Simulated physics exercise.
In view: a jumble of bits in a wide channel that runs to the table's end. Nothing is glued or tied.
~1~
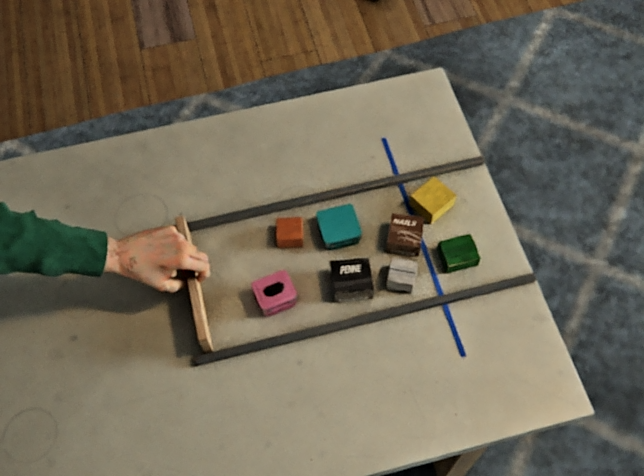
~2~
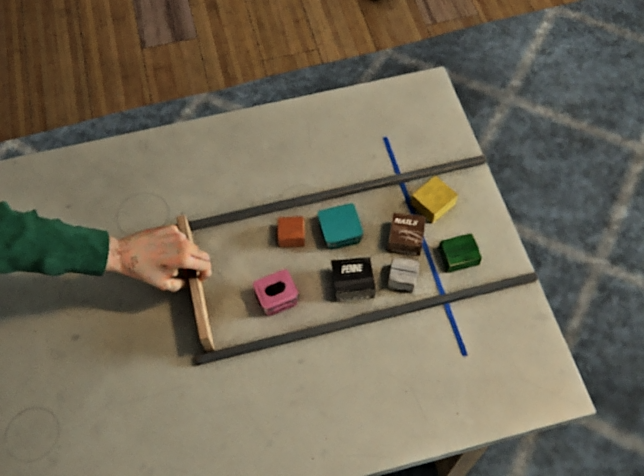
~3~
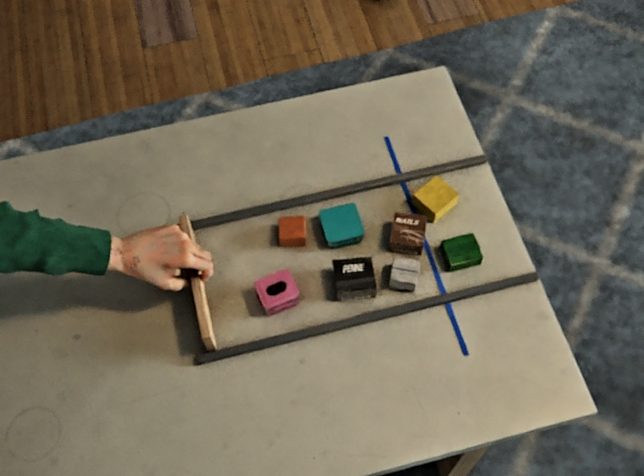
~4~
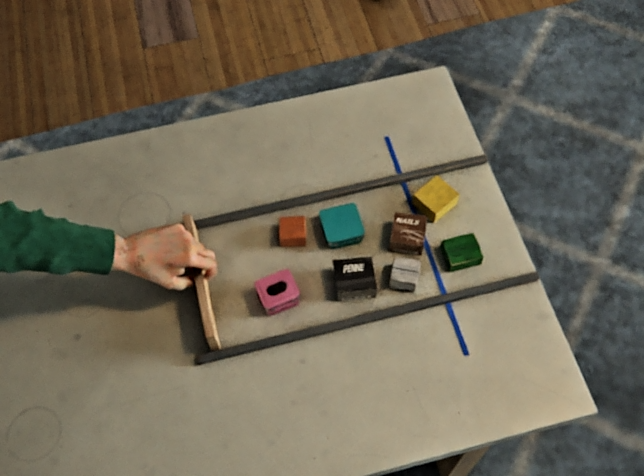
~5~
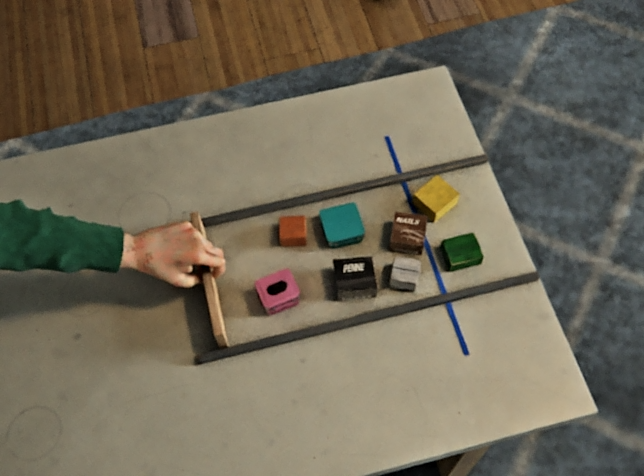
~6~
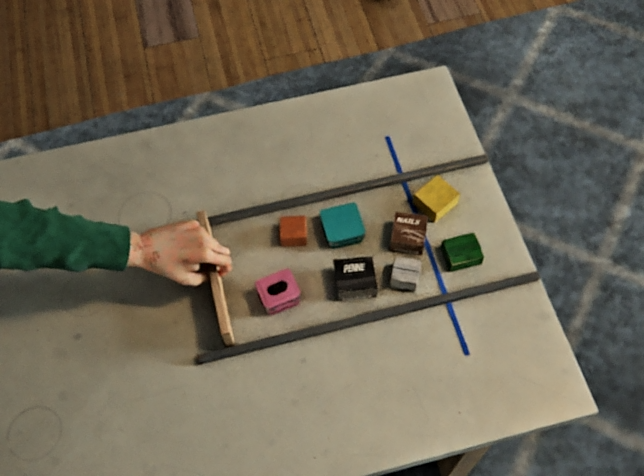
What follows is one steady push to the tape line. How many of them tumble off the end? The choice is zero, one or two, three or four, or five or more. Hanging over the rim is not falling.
The number that fall off is one or two.
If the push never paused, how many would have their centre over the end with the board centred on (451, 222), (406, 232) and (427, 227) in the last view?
The counts: 4, 1 and 1.
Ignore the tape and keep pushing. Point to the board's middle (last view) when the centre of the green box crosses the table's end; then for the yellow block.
Its middle is around (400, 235) and around (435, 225).
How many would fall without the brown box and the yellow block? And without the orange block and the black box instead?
1 in the first case, 0 in the second.
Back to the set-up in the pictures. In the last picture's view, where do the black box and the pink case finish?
First (492, 257), then (451, 253).
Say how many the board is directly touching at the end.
It touches 2.
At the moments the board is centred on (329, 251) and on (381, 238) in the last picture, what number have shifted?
First 5, then 8.
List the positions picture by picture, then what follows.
In the first picture, green box (459, 253); yellow block (432, 200); brown box (405, 235); board (194, 283); tape (421, 238).
In the second picture, yellow block (434, 199); black box (353, 279).
In the third picture, brown box (408, 234); white box (405, 274).
In the fourth picture, green box (462, 252); turquoise case (342, 226).
In the fifth picture, yellow block (436, 199); pink case (278, 292).
In the sixth picture, green box (462, 252); yellow block (436, 199); brown box (409, 233); board (215, 278); tape (424, 237).
A little later, none off yet; green box at rest near (462, 252); yellow block at rest near (436, 199); brown box at rest near (409, 233).
Next, none off yet; green box at rest near (465, 252); yellow block at rest near (437, 198); brown box moving near (418, 230).
Later still, none off yet; green box shifted well along near (519, 242); yellow block shifted about its own width near (467, 191); brown box shifted well along near (470, 226).
When it is over, the number that fall off is one or two; down, green box.
